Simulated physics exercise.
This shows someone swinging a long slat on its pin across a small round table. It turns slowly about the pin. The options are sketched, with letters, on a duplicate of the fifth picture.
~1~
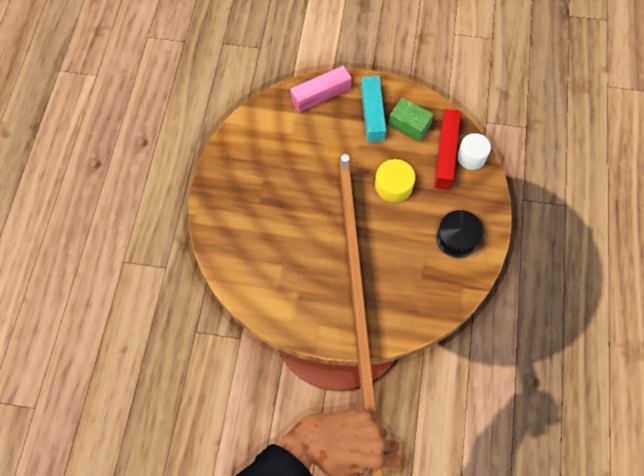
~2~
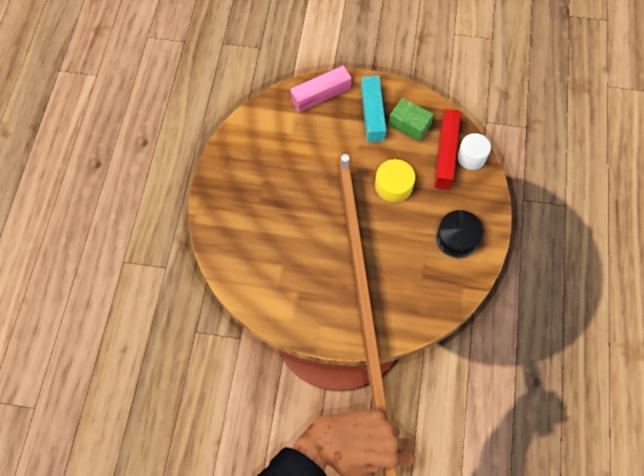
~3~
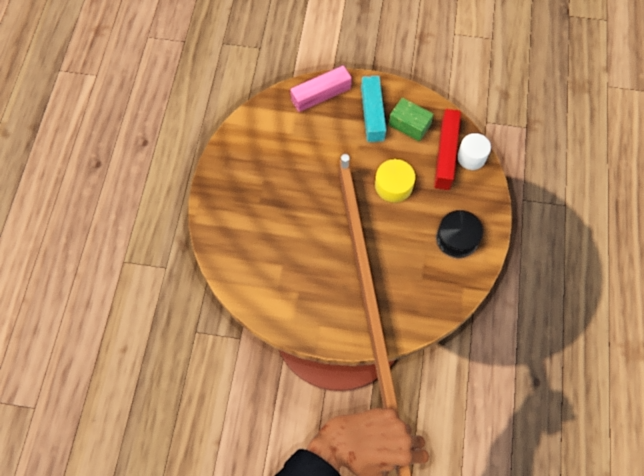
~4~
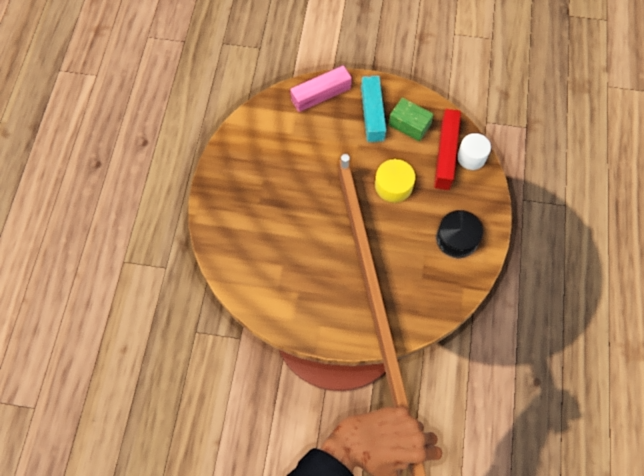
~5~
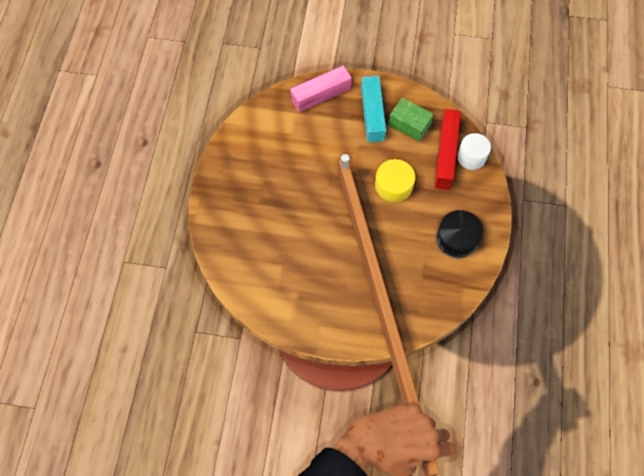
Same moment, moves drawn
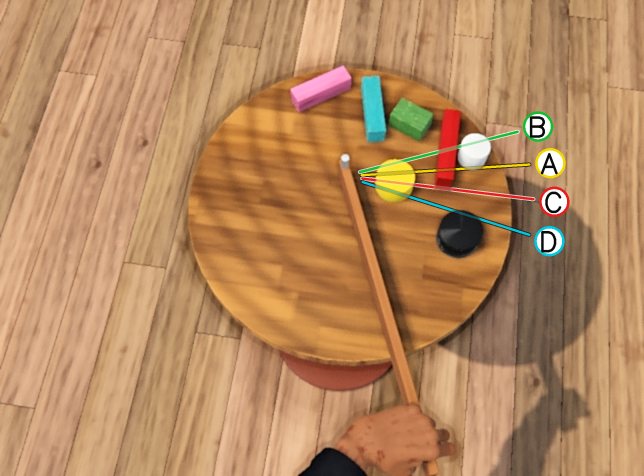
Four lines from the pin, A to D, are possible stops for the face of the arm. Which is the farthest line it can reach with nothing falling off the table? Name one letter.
Nothing falls up to A.
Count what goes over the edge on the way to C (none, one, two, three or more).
The count is none.
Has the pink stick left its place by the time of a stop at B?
No.
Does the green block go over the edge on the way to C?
No.
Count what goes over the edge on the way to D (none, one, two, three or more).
The count is none.
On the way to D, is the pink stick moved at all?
No.
On the marked copy, A at (446, 170); B at (440, 152); C at (447, 189); D at (445, 208).
Following A. Soon after the start, arm (417, 233); white tin (474, 152); pink stick (321, 89).
Later, arm (442, 193); black tin (484, 191); yellow tin (400, 170).
In the end, arm (444, 159); black tin (488, 143); white tin (467, 119); nothing has fallen.
As for the rest, B drops the white tin and black tin; C is safe but short; D is safe but short.
